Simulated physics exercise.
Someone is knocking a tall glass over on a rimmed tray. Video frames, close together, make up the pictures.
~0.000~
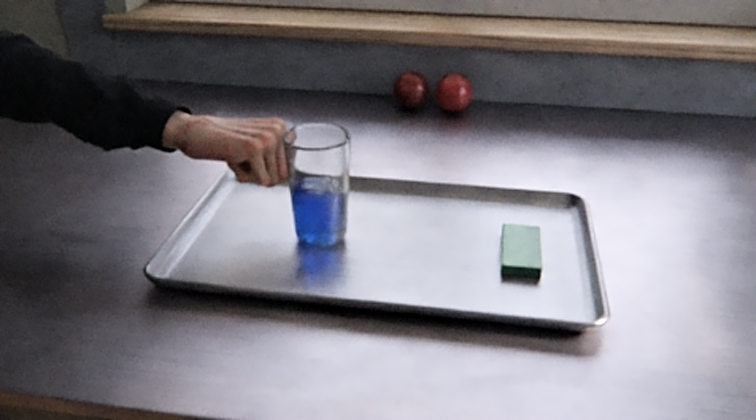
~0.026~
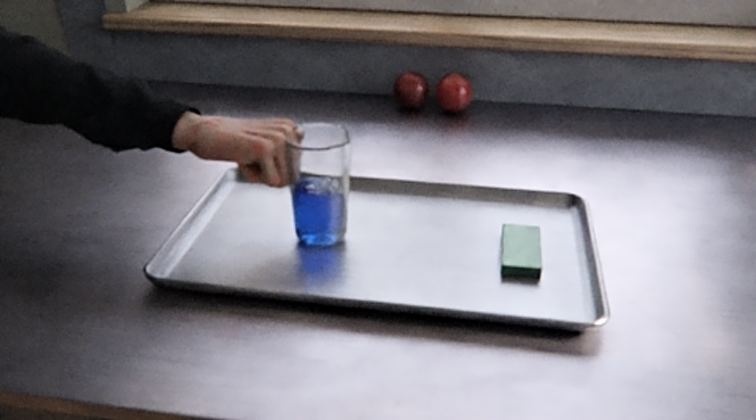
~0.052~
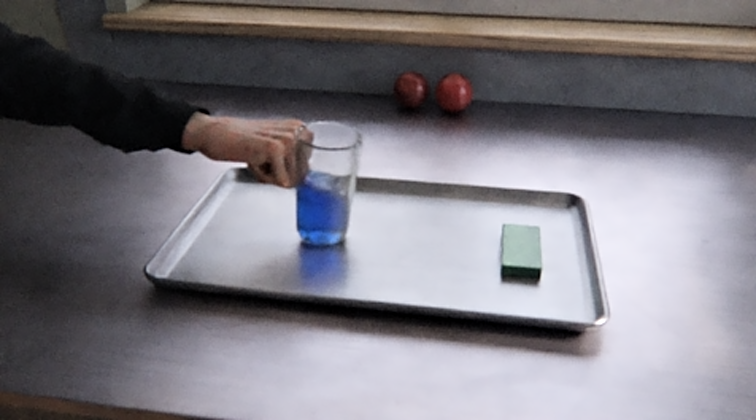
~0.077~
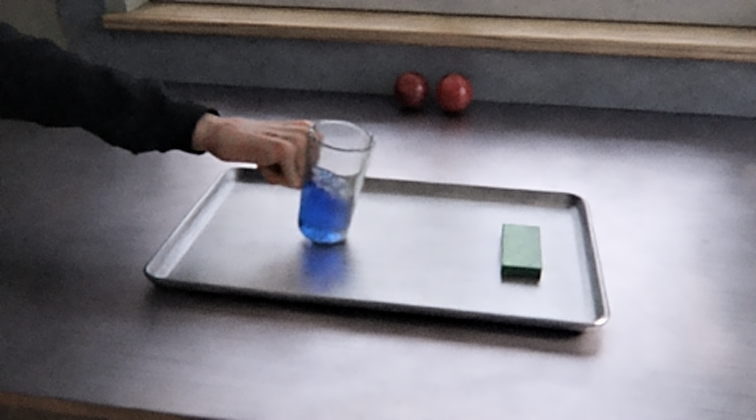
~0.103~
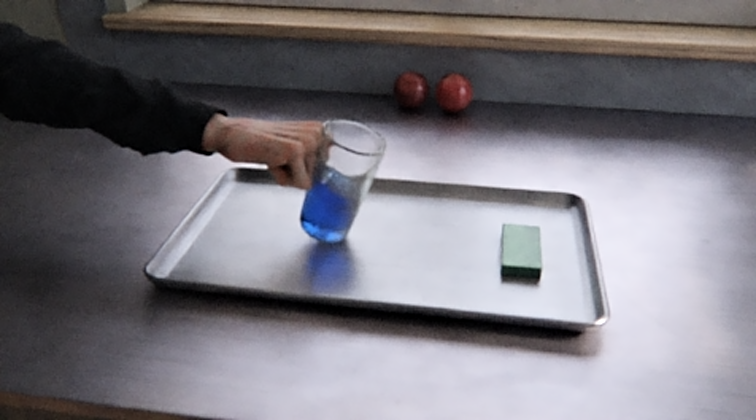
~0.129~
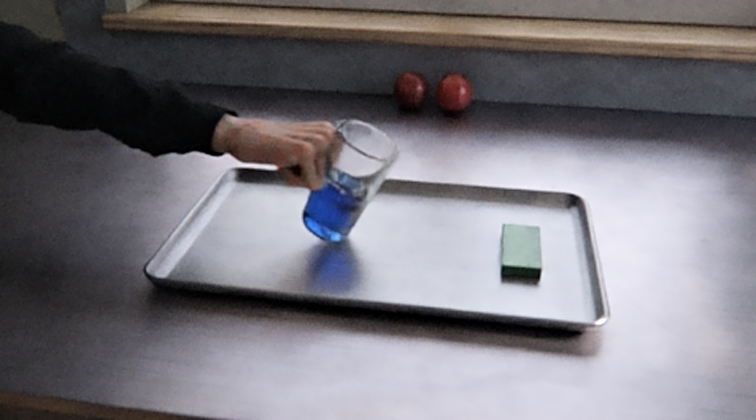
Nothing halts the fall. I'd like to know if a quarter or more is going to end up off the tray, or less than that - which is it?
I'd say less than a quarter ends up off it.
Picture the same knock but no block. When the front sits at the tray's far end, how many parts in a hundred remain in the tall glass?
Roughly 60 per cent.
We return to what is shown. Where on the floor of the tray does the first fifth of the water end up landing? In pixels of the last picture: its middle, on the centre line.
I'd point to somewhere close to pixel (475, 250).
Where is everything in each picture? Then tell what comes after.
In the first frame, it leans 0°; its right rim is at (348, 140); the water meets the walls at (296, 182) and (346, 186); the tray's far rim is at (596, 251); a block is fixed to the tray further along.
In the second frame, it leans 0°; its right rim is at (349, 140); the water meets the walls at (296, 182) and (346, 186).
In the third frame, it leans 6°; its right rim is at (360, 142); the water meets the walls at (302, 171) and (347, 187).
In the fourth frame, it leans 12°; its right rim is at (372, 145); the water meets the walls at (309, 161) and (356, 191).
In the fifth frame, it leans 19°; its right rim is at (384, 149); the water meets the walls at (318, 165) and (363, 190).
In the sixth frame, it leans 25°; its right rim is at (396, 155); the water meets the walls at (320, 179) and (371, 190).
A moment on, the tall glass lies on its side and 100 per cent is in the glass, 0 on the tray and 0 above or beyond its rim.
Next, the tall glass lies on its side and 71 per cent is in the glass, 18 on the tray and 11 above or beyond its rim.
Then the tall glass lies on its side and 37 per cent is in the glass, 46 on the tray and 17 above or beyond its rim.
Later the tall glass lies on its side and 21 per cent is in the glass, 71 on the tray and 9 above or beyond its rim.
At rest 91 per cent is held by tray and glass, 9 is off the tray.
